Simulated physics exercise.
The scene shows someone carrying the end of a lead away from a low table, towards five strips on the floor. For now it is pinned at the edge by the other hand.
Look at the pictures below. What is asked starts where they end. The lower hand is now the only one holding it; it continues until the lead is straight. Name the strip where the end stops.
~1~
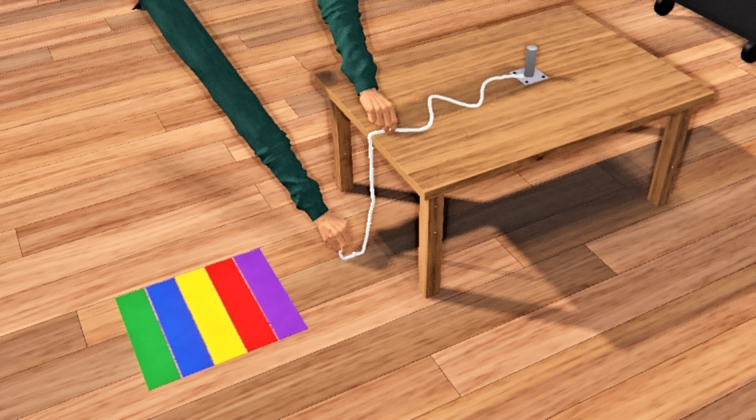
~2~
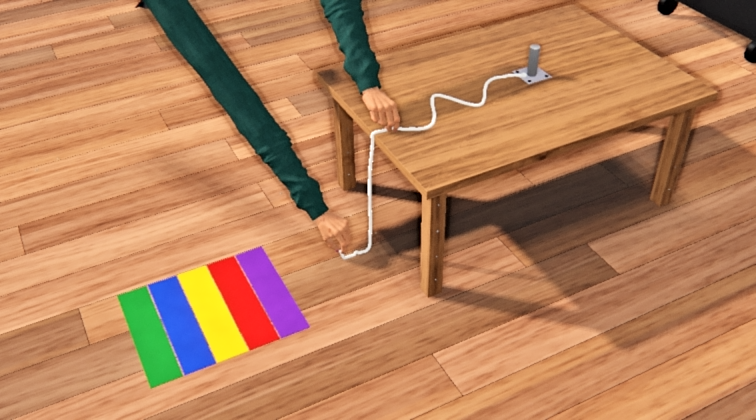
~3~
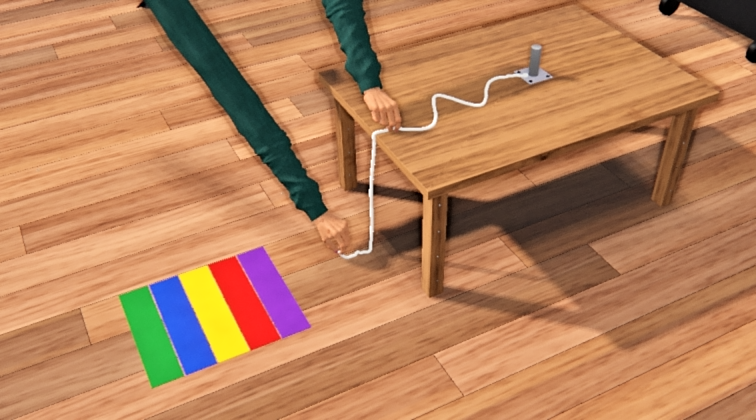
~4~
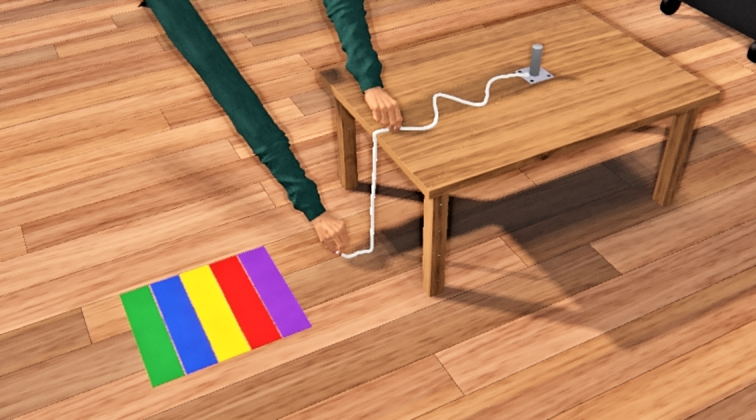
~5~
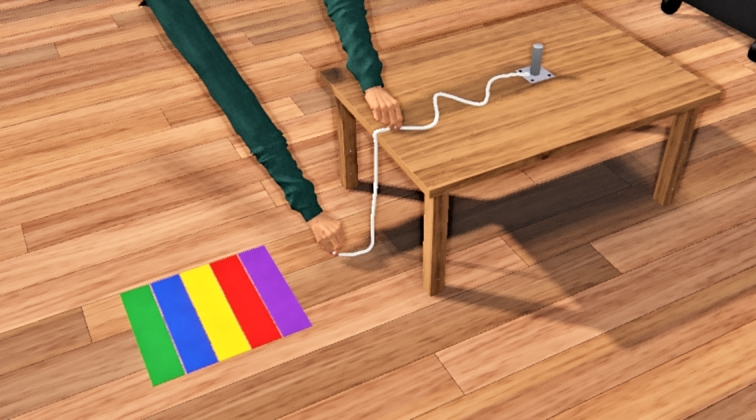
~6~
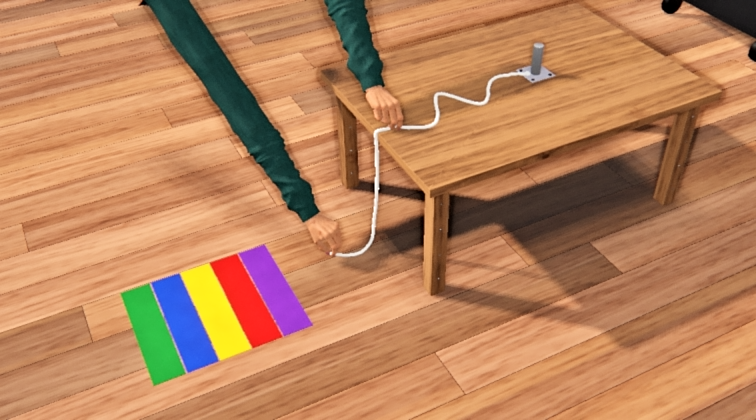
Blue.
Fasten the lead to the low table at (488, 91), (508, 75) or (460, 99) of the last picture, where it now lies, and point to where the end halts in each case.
Going try by try, I'd put it close to (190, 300), then (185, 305), and finally (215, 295).
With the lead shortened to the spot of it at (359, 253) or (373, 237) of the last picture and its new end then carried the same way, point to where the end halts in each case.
In order, roughly (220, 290) and (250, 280).
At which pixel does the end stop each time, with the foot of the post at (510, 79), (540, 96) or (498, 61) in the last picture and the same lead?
Try by try, around (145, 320), (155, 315) and (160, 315).
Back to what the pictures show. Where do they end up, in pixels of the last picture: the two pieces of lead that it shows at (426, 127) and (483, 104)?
(359, 143) for the first, (457, 100) for the second.
Soon after, end near (237, 286); over red.
Then, end near (200, 299); over yellow.
At full stretch, end near (178, 307); over blue. It gets as far as the blue strip.
